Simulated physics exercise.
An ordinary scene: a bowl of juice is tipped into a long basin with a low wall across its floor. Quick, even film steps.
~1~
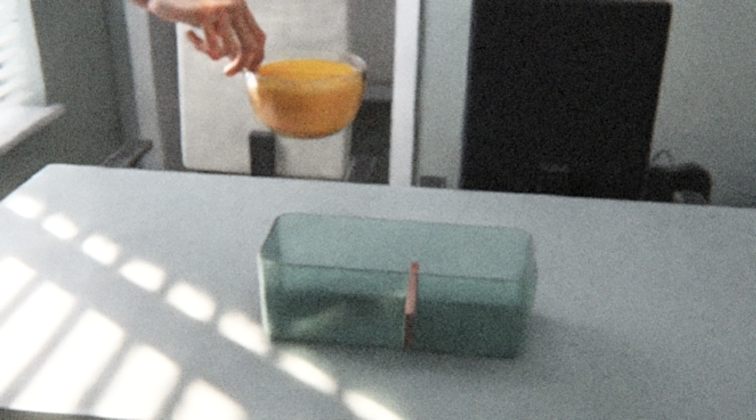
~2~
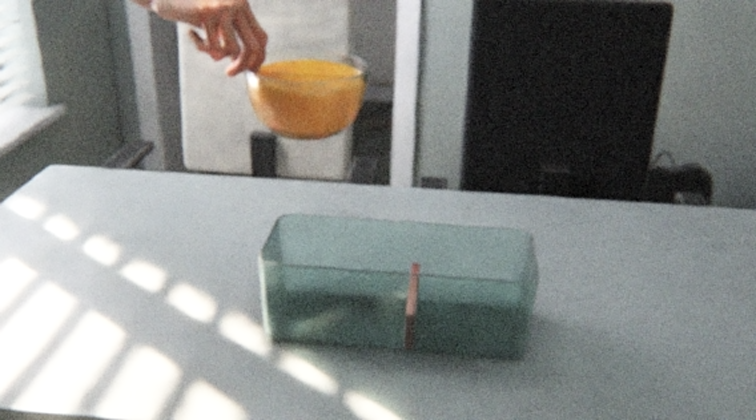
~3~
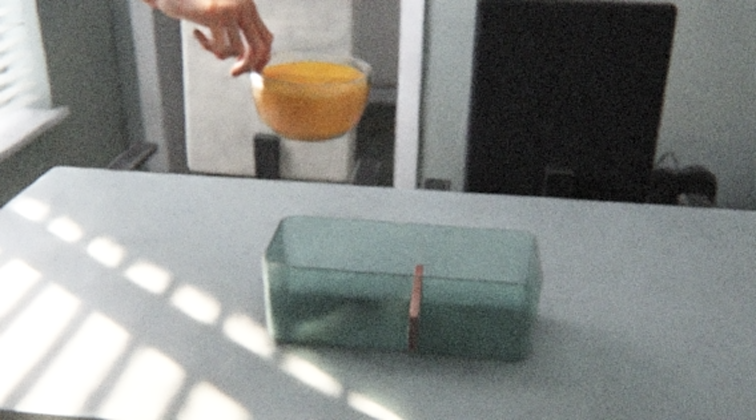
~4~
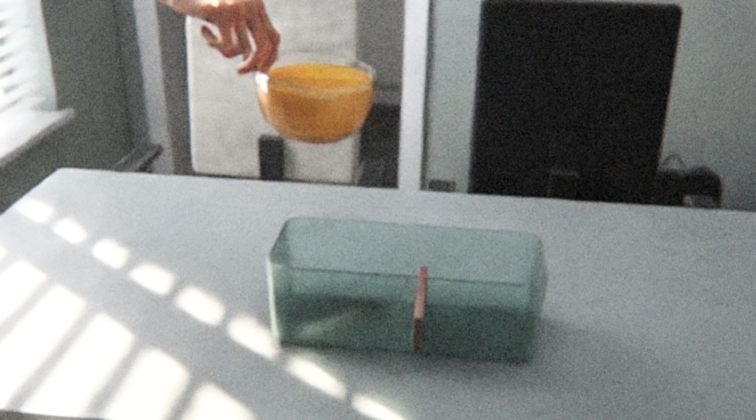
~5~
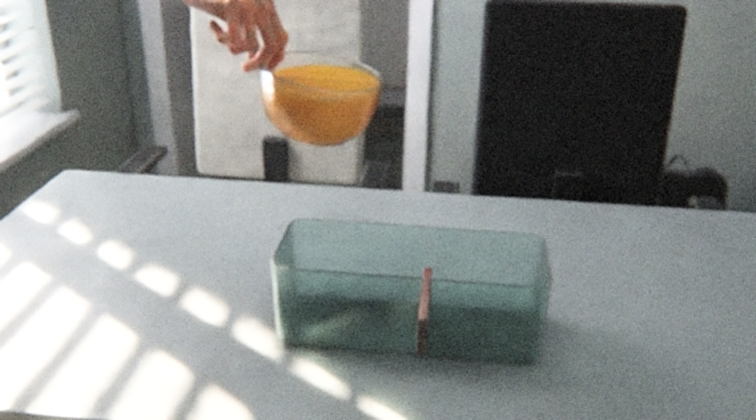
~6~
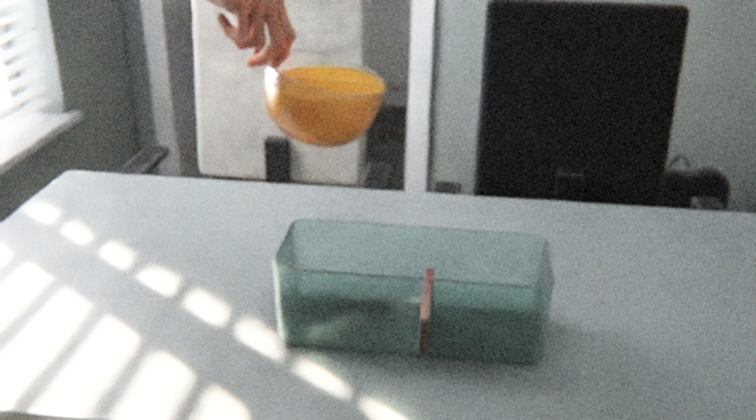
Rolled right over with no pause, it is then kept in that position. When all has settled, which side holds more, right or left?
The right side.
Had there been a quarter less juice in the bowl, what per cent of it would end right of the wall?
Near 55 in a hundred.
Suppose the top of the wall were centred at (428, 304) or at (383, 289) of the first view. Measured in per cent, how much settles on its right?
45 per cent, then 85 per cent, roughly.
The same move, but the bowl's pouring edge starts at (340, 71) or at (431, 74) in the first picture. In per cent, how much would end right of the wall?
It comes out at around 35 percent and then around 95 percent.
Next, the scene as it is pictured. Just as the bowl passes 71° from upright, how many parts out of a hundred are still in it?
About 40 per cent.
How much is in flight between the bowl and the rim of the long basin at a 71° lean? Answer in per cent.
That works out near 40 percent.
A moment on, the tilt is 71° and 42 per cent is still to pour, 3 is left of the wall and 16 right of it.
Next, the tilt is 110° and 1 per cent is still to pour, 24 is left of the wall and 66 right of it.
Then the tilt is 120° and 0 per cent is still to pour, 32 is left of the wall and 66 right of it.
Later the tilt is 120° and 0 per cent is still to pour, 32 is left of the wall and 66 right of it.
Finally, 32 per cent lies left of the wall, 66 right of it and 1 outside.
